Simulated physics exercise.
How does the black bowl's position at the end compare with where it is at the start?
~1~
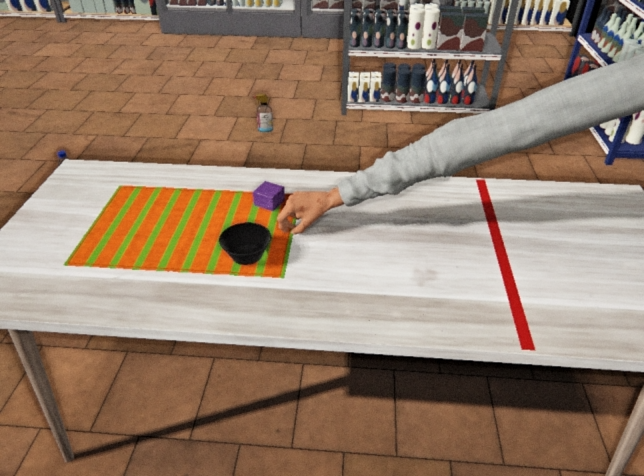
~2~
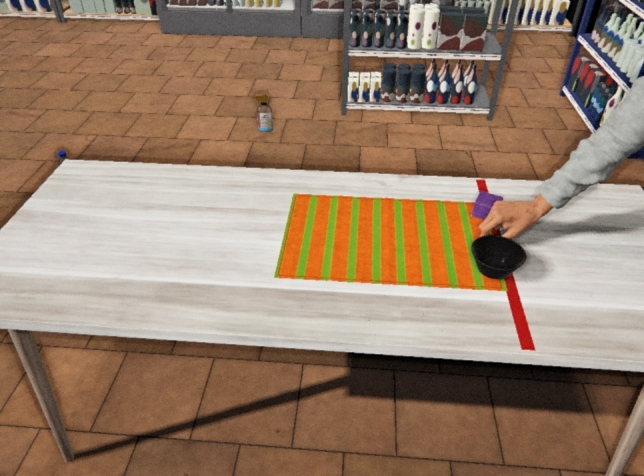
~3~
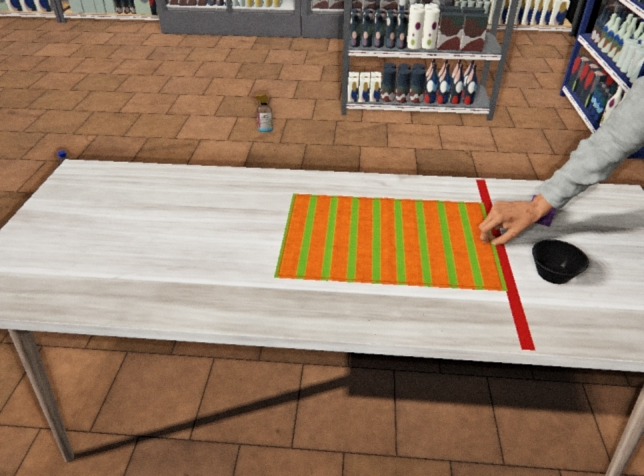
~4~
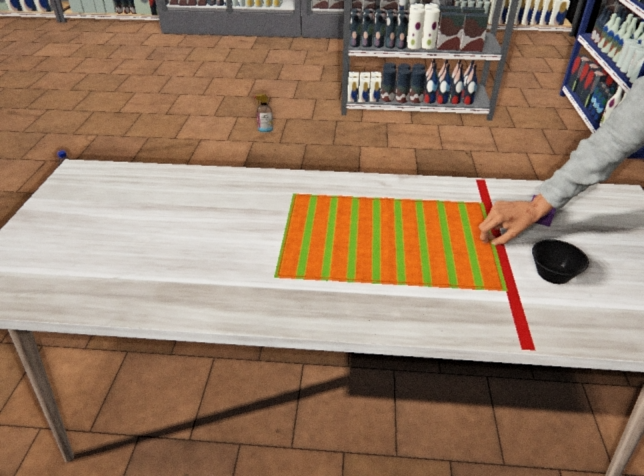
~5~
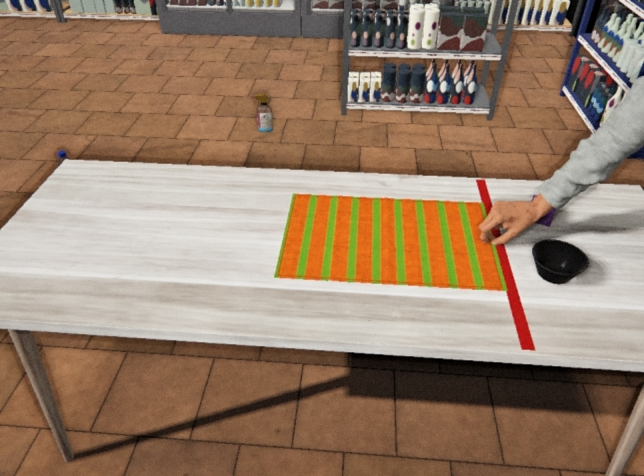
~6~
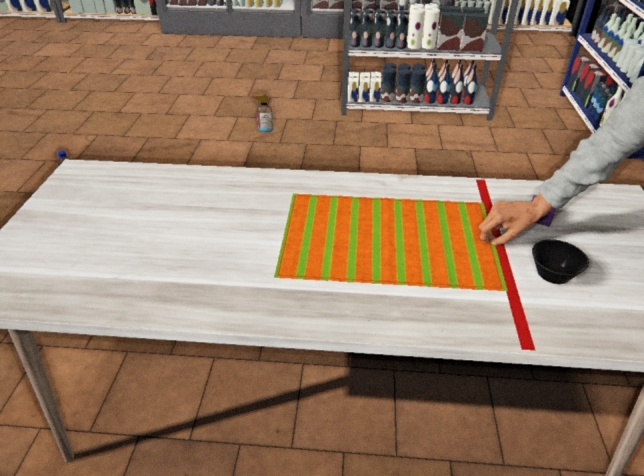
The black bowl starts on the striped cloth, well to the left of the red strip. By the end it sits on the bare table to the right of the strip, off the cloth.
